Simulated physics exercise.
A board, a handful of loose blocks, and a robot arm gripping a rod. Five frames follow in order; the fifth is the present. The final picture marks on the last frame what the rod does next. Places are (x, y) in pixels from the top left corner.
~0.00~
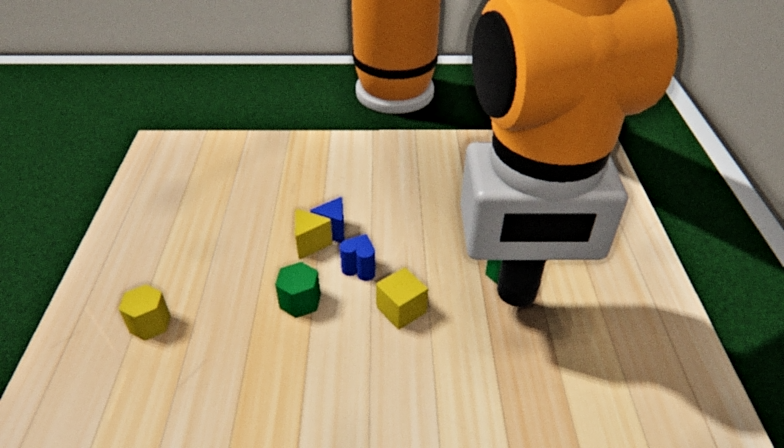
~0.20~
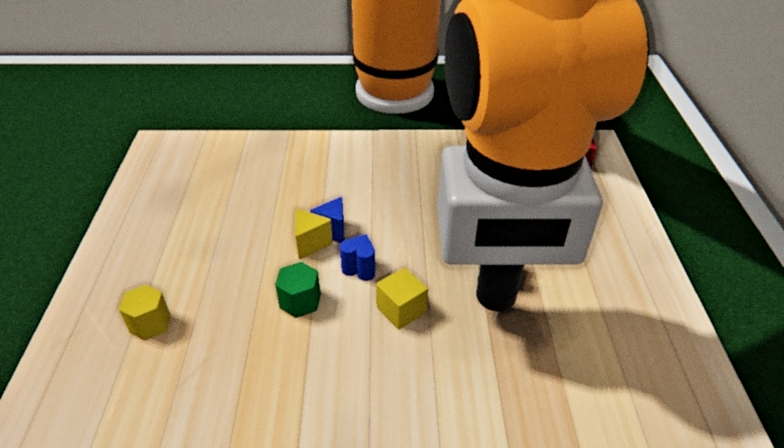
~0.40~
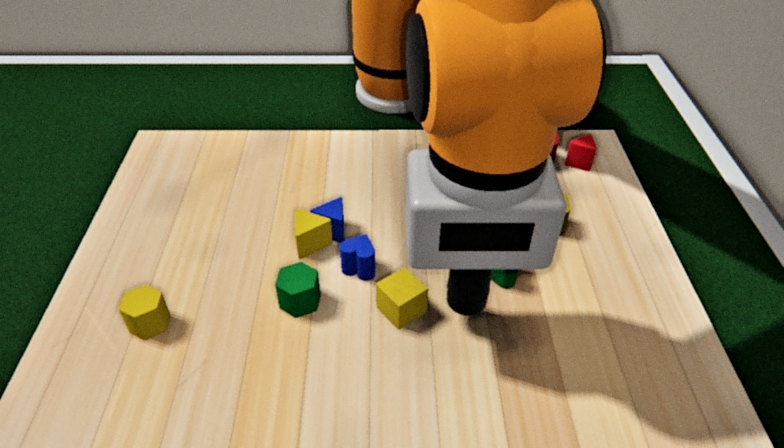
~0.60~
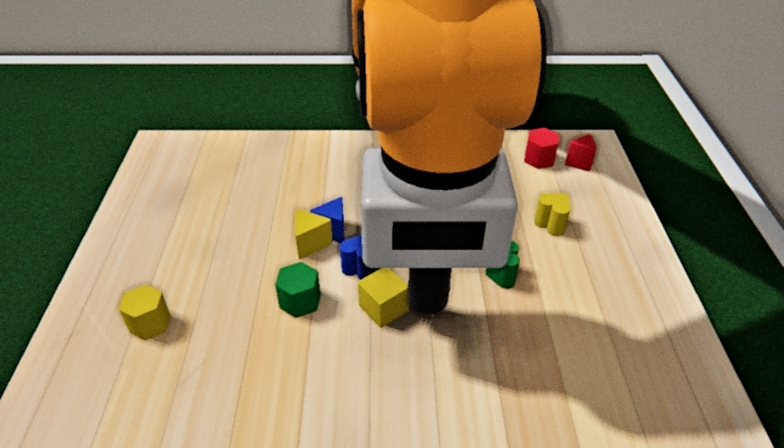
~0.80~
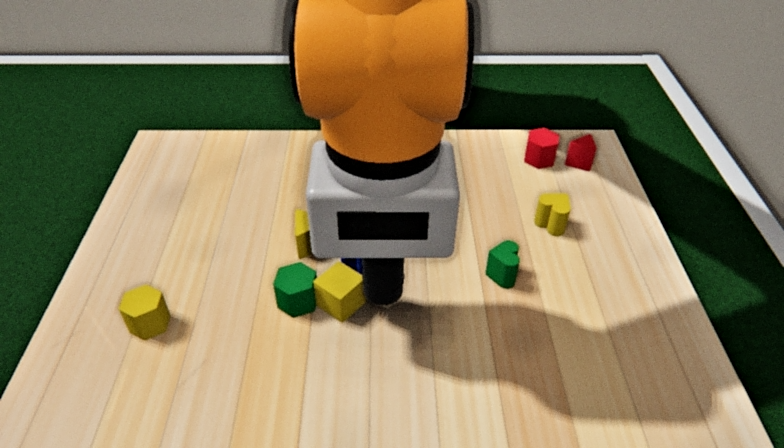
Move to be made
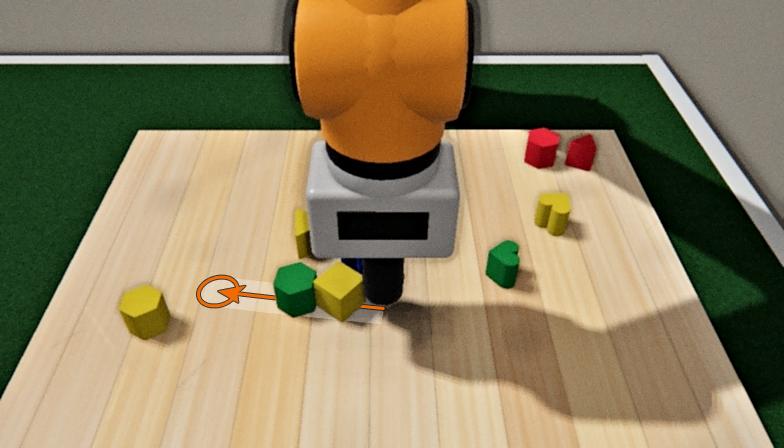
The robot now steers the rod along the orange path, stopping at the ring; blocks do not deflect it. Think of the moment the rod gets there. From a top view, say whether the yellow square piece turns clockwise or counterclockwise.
The twist is anticlockwise.
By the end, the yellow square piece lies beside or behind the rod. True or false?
My answer: False.
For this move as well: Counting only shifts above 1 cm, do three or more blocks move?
Yes.
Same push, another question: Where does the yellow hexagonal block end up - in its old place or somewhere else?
The yellow hexagonal block will be pushed away from where it stands.
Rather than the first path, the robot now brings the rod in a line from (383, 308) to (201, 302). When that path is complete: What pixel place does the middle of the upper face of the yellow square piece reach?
It is at (157, 272).
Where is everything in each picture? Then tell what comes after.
The first picture shows rod's lower end at (517, 293); yellow hexagonal block at (140, 300); green hexagonal block at (297, 277); yellow square piece at (402, 286); blue heart-shaped block at (359, 246).
The second picture shows rod at (496, 297); blocks still.
The third picture shows rod at (466, 301); blocks still.
The fourth picture shows rod at (428, 300); yellow square piece at (384, 284).
The fifth picture shows rod at (383, 291); yellow hexagonal block at (140, 300); green hexagonal block at (295, 277); yellow square piece at (339, 279); blue heart-shaped block hidden.
Drawn move, in a line from (383, 308) to (218, 291).
The first path, step by step. One third of the way, rod at (324, 286); green hexagonal block at (245, 279), turned 45° clockwise; yellow square piece at (284, 281), turned 45° anticlockwise.
Two thirds of the way, rod at (269, 280); green hexagonal block at (188, 279), turned 40° clockwise; yellow square piece at (228, 278), turned 55° anticlockwise.
At the end, rod at (213, 274); yellow hexagonal block at (113, 307), turned 60° anticlockwise; green hexagonal block at (131, 275), turned 35° clockwise; yellow square piece at (171, 272), turned 55° anticlockwise; blue heart-shaped block still.
